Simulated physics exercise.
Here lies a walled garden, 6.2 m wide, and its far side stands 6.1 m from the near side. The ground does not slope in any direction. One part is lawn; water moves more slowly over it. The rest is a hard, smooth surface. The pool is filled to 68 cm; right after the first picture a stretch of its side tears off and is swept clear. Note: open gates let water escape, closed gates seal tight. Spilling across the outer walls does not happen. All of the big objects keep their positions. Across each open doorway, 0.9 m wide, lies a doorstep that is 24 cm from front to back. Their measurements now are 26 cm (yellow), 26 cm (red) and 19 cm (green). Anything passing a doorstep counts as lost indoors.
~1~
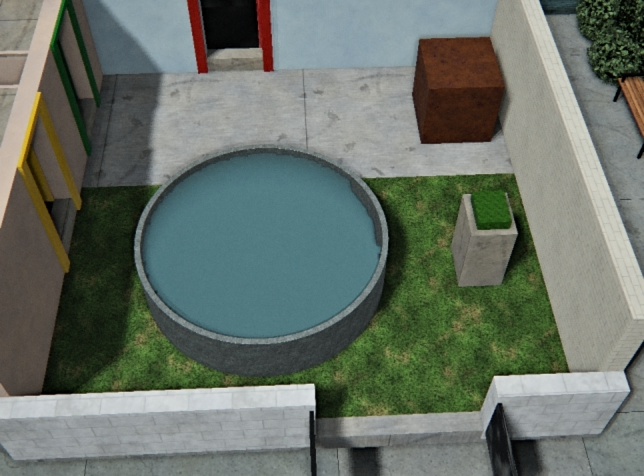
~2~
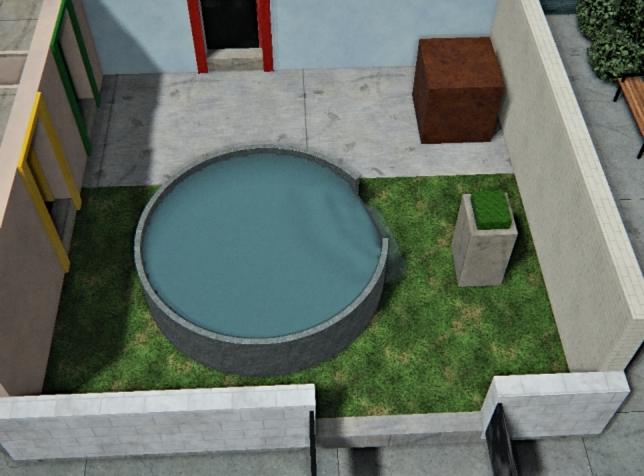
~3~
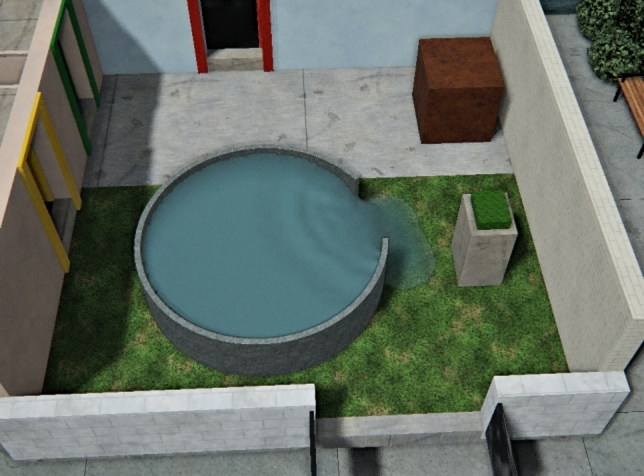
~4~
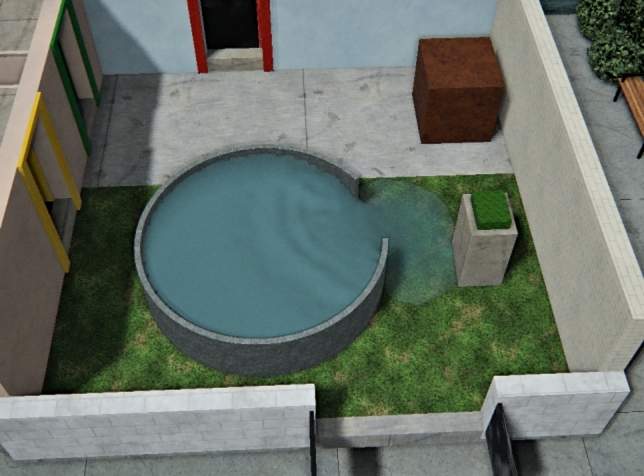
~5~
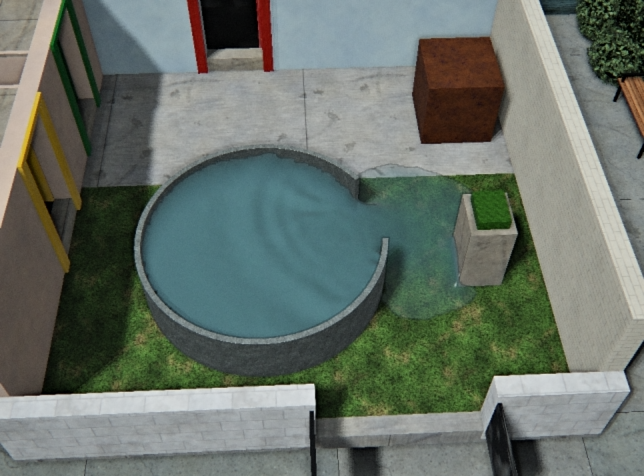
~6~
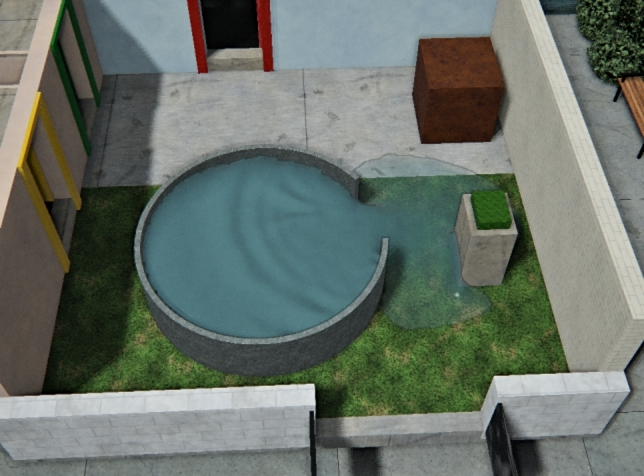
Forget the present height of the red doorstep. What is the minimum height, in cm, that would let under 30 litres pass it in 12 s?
The minimum is near 7 cm.
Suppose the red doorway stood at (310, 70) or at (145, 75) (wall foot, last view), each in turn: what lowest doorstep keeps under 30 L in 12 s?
In turn: Roughly 7.5 cm, roughly 11.0 cm.
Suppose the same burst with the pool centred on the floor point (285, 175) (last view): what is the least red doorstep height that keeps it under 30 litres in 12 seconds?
You'd need some 9.0 cm.
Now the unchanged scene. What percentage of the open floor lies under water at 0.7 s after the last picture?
About 25 per cent.
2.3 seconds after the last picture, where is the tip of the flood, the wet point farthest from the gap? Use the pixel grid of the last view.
Around (482, 70).
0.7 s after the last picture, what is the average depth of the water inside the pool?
The mean depth is roughly 55 cm.
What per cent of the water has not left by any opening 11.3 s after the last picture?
Close to 84 per cent is still present.
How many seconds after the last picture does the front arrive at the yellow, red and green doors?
It reaches yellow at 6.0 s, red at 3.2 s, and green at 4.5 s.
Then, 0.7 s after the last picture water covers 25 % of the floor, deepest (42 cm) near (452, 258); it has not reached the red door.
Then, 2.3 s after the last picture water covers 45 % of the floor, deepest (36 cm) near (513, 185); it has not reached the red door.
Then, 11.3 s after the last picture water covers 100 % of the floor, deepest (16 cm) near (153, 381); 11 cm at the red door, 0 litres in over its 26 cm doorstep.
At the red door as built, the water peaked near 12 cm, 9.3 s after the last picture.
With a doorstep of 6 cm, 44 litres would have come in within the 12 s; with 8 cm, 15 litres. So under 30 litres takes about 7 cm.
